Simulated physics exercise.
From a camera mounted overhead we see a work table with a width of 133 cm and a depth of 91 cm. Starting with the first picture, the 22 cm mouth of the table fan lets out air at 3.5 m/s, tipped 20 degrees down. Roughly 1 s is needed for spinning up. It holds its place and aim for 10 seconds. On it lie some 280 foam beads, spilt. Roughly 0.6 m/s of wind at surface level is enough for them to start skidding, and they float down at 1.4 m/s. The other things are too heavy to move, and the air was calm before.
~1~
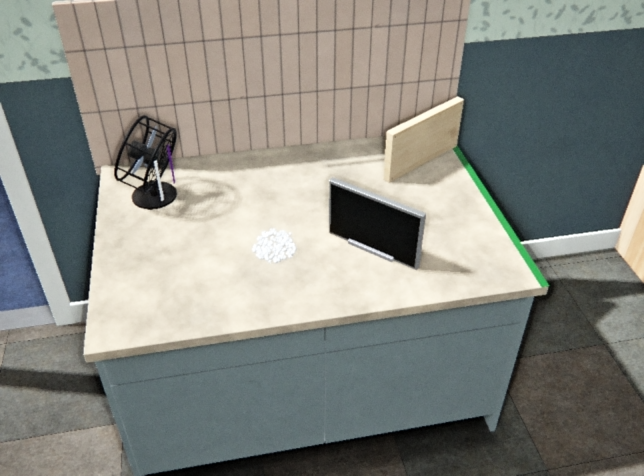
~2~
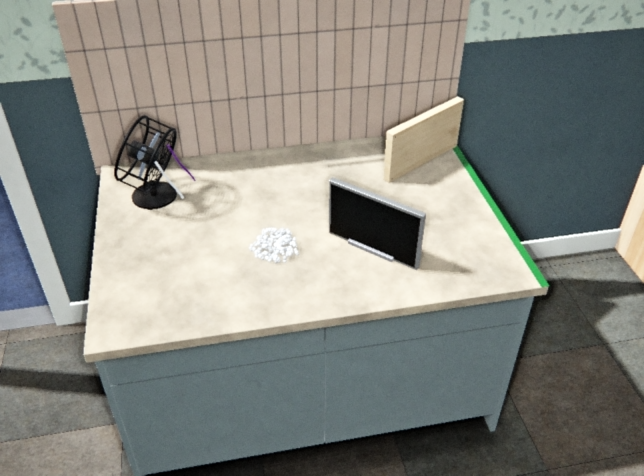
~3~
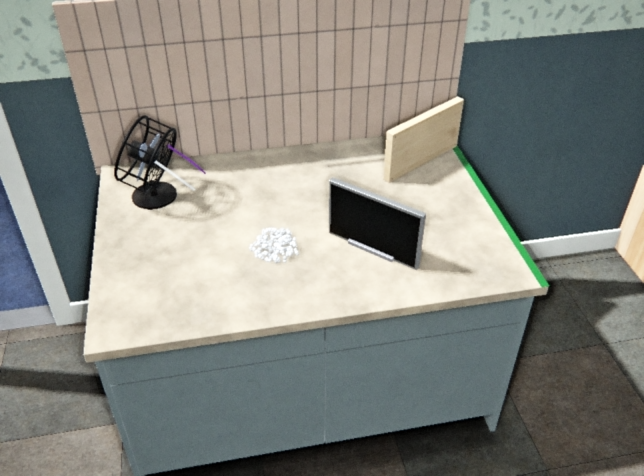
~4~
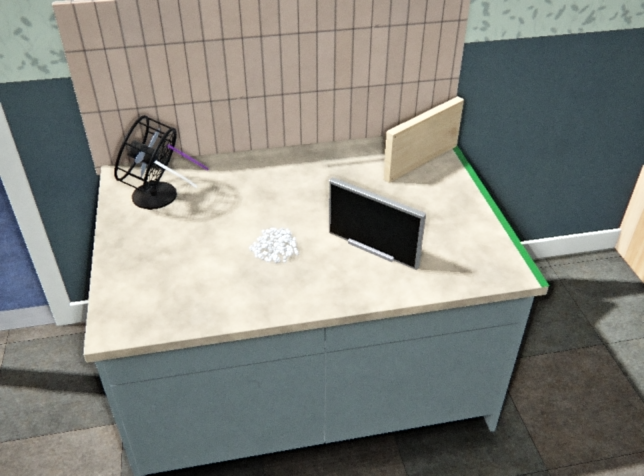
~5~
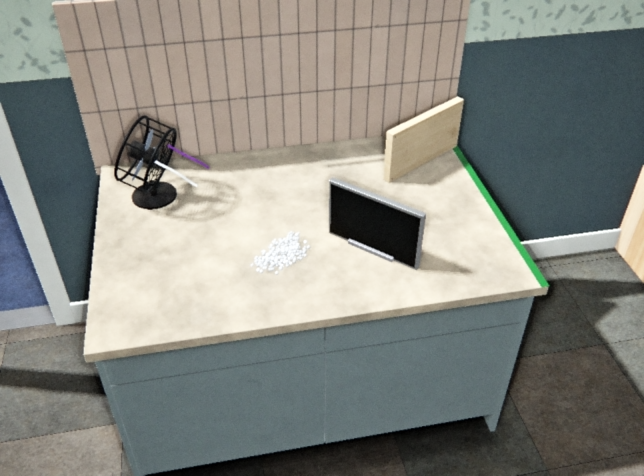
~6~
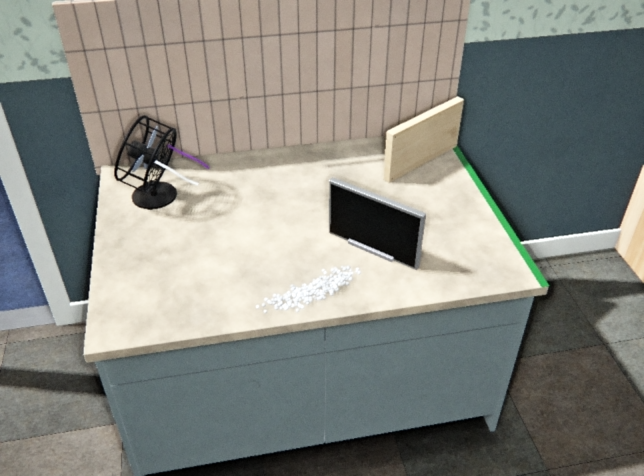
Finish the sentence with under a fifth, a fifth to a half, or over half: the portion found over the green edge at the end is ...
The portion found there is under a fifth.
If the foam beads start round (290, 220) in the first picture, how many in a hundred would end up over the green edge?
I'd expect around 30 percent of them to end up there.
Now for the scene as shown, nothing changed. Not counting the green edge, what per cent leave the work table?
That works out to near 100 per cent.
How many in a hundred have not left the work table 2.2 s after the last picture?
Estimated share: Some 0 %.
Then, 1.0 s after the last picture, 0 % are on the move or not yet settled, 0 % are over the green edge.
Then, 2.2 s after the last picture, 0 % are on the move or not yet settled, 0 % are over the green edge.
Then, 4.6 s after the last picture, 0 % are on the move or not yet settled, 0 % are over the green edge.
Then, 9.1 s after the last picture, at the end, 0 % are over the green edge.
